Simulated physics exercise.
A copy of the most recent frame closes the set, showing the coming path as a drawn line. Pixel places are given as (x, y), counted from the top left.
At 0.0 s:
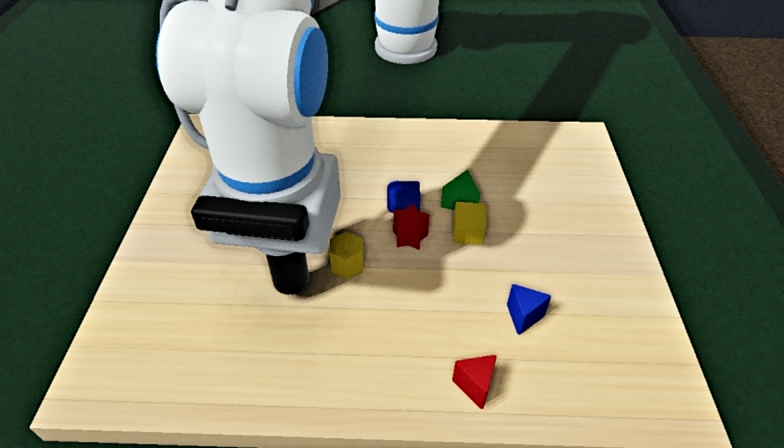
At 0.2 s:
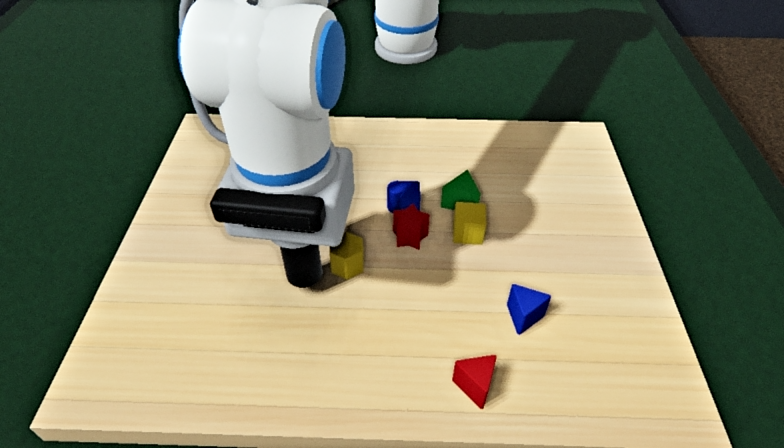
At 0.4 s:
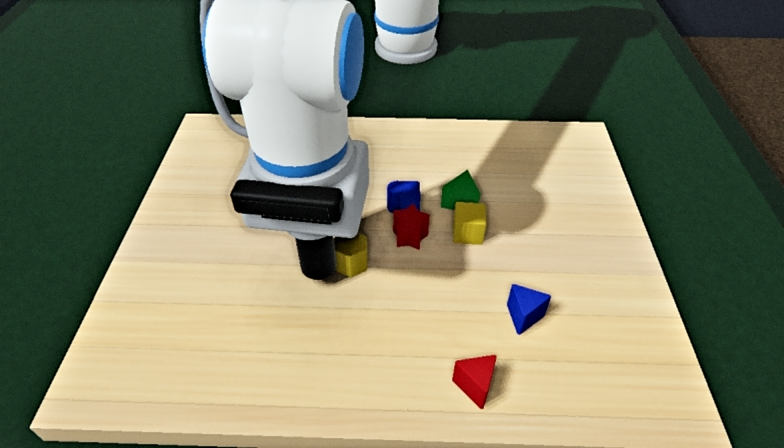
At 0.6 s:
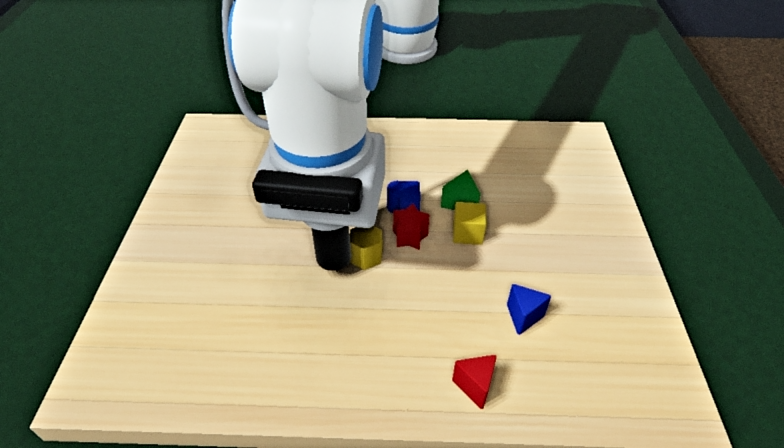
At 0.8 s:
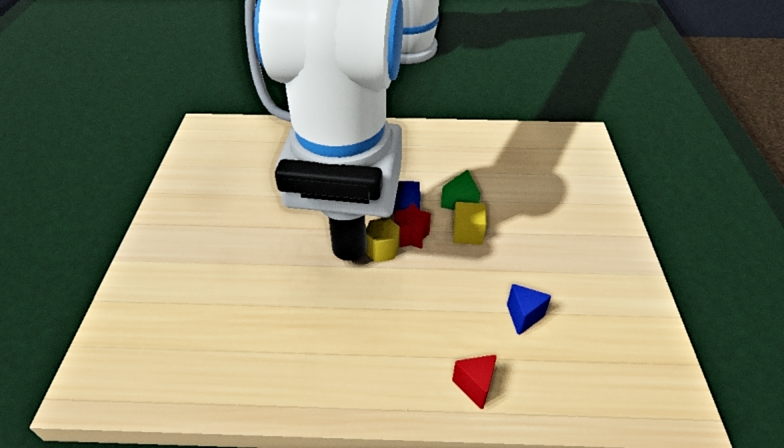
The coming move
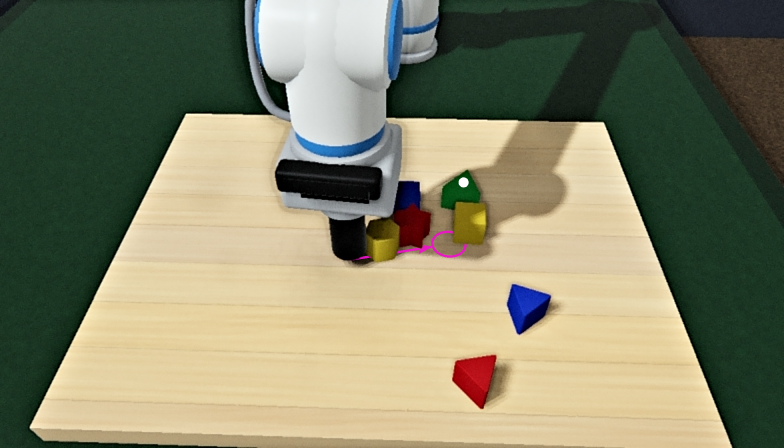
To begin with, a white robot arm holds its black post just left of a yellow six-sided block on a wooden board scattered with colored blocks. The post moves right and meets the block, then pushes it right and slightly away until it sits beside the red star, while the other blocks stay still.
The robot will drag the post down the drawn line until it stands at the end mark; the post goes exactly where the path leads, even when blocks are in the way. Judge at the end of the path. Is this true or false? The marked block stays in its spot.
False - the claim does not hold.
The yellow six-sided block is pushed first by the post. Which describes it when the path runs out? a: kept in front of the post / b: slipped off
a (kept in front of the post)
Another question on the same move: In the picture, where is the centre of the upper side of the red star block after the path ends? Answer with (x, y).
Its top middle: (496, 195).
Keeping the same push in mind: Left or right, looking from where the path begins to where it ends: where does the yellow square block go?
Goes left.
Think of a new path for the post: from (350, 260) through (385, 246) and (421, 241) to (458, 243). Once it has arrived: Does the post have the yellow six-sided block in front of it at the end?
In short: Yes.
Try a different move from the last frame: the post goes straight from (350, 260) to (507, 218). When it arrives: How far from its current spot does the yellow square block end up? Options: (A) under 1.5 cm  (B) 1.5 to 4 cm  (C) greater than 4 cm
(C)
Drawn move, straight from (350, 260) to (449, 244); the dot is on the green triangular block.
The first path, step by step. One third of the way, post (384, 243); yellow six-sided block (414, 223); red star block (438, 209), turned 25° anticlockwise.
Two thirds of the way, post (418, 238); yellow six-sided block (447, 217); red star block (468, 202), turned 30° anticlockwise; yellow square block (500, 204).
At the end, post (450, 232); yellow six-sided block (479, 211); red star block (496, 195), turned 35° anticlockwise; green triangular block (469, 179), turned 30° anticlockwise; yellow square block (527, 195).
